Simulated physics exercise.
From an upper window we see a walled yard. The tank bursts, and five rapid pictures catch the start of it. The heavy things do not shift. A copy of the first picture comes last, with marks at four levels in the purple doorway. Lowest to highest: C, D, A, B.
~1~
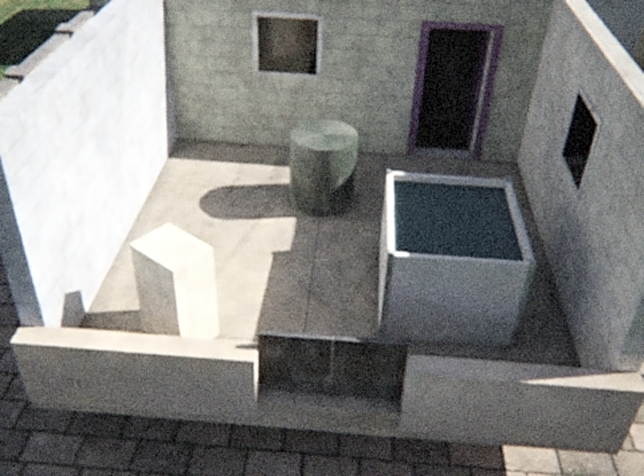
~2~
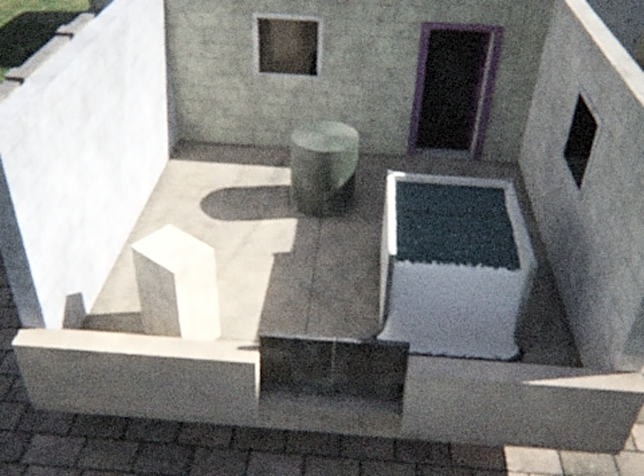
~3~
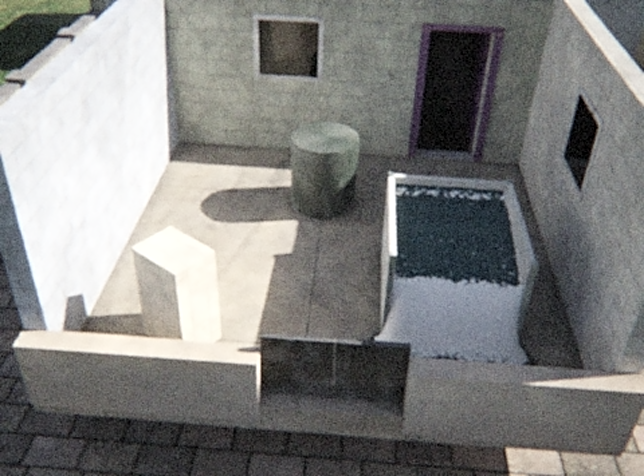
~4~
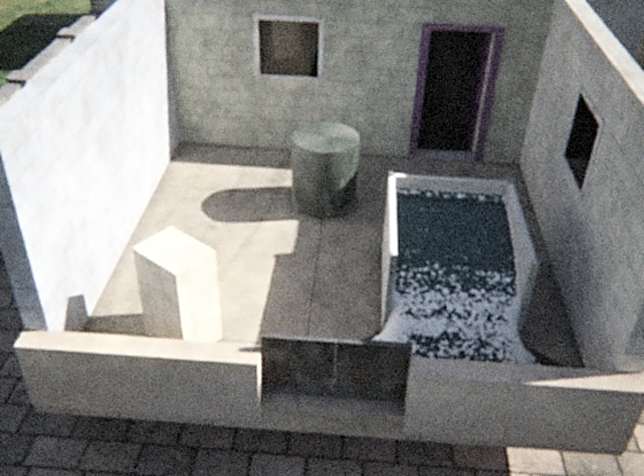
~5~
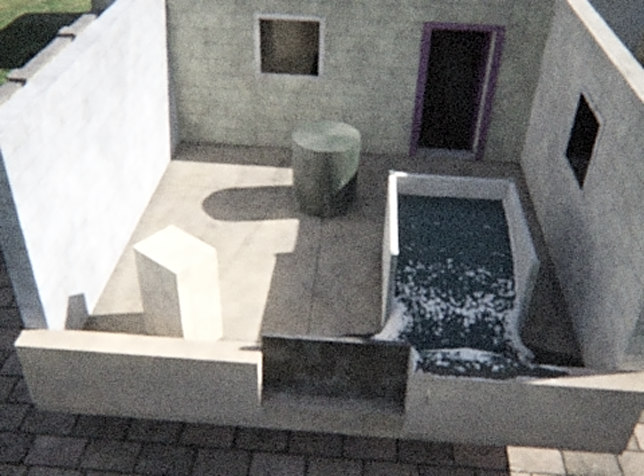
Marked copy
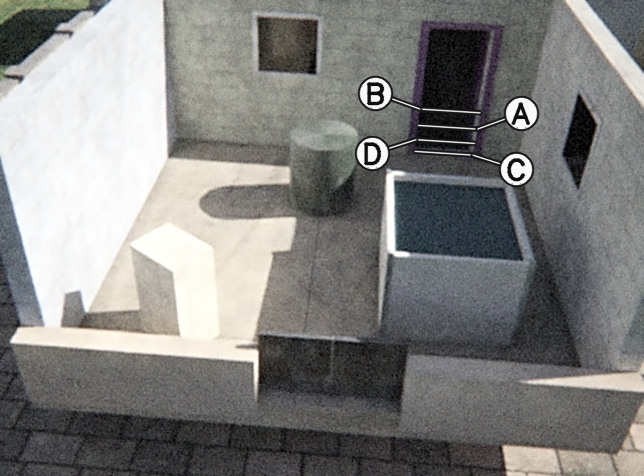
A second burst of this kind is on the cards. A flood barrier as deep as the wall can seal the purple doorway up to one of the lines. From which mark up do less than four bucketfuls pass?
D will do.
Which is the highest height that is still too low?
C it is.
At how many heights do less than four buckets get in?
Three of them.
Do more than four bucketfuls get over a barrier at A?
No, not at all.
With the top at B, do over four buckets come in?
No, that is safe.
On the marked copy, A at (447, 127); B at (450, 110); C at (443, 153); D at (445, 141); from the bottom up C, D, A, B.
If A is chosen, nothing gets over.
If B is chosen, nothing gets over.
If C is chosen, about 9 bucketfuls get in.
If D is chosen, nothing gets over.
